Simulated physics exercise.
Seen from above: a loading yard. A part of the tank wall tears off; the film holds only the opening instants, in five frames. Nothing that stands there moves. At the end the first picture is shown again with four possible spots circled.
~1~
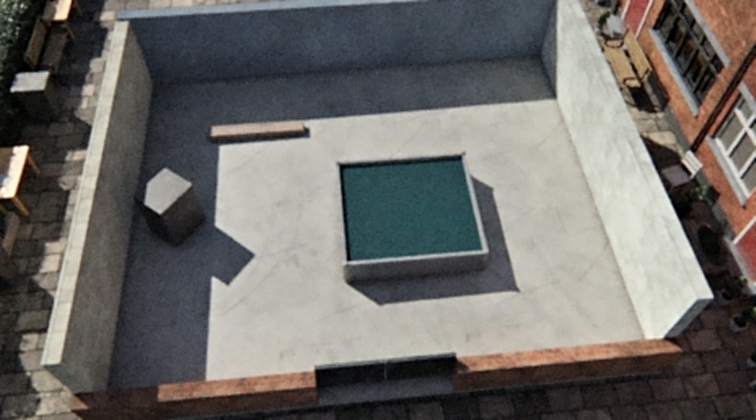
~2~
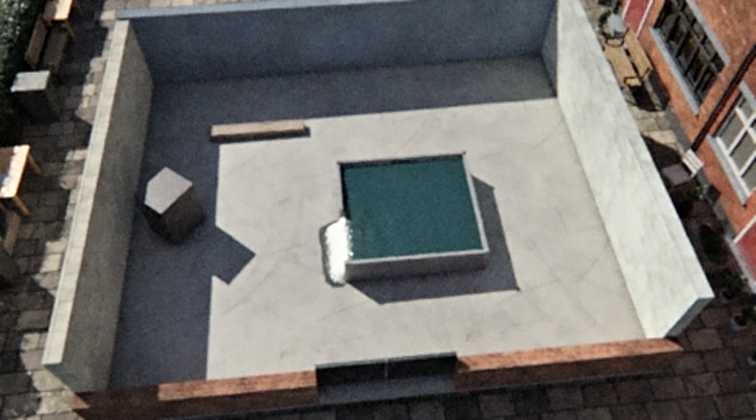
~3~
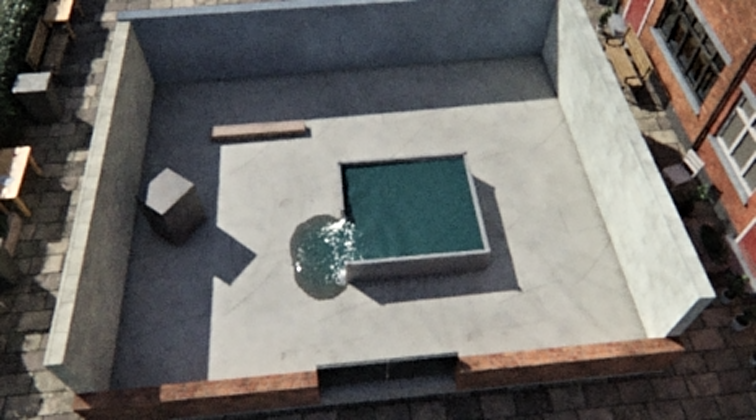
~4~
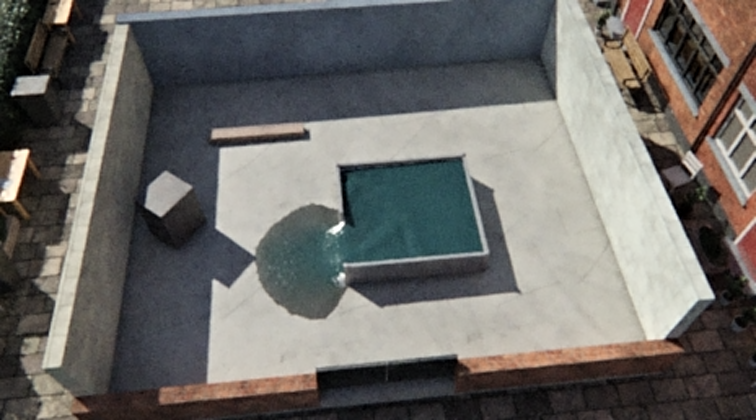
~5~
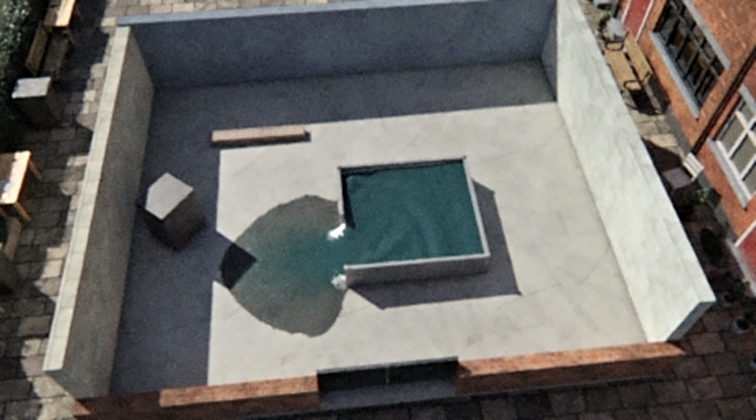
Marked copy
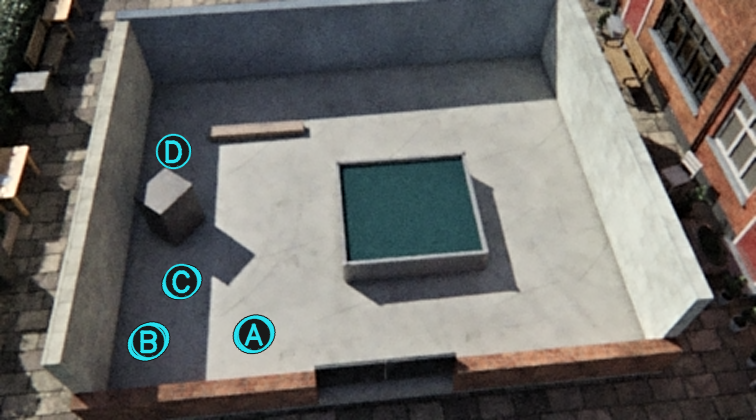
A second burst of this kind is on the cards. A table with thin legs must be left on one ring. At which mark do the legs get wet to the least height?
Go for D.
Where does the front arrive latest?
That would be D.
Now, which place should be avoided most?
That is place B.
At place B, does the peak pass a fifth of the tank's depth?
Yes.
On the marked copy, A at (254, 334); B at (148, 341); C at (181, 281); D at (173, 151).
With A, the water peaks at about 38 % of the depth that stood in the tank.
With B, the water peaks at about 62 % of the depth that stood in the tank.
With C, the water peaks at about 41 % of the depth that stood in the tank.
With D, the water peaks at about 18 % of the depth that stood in the tank.
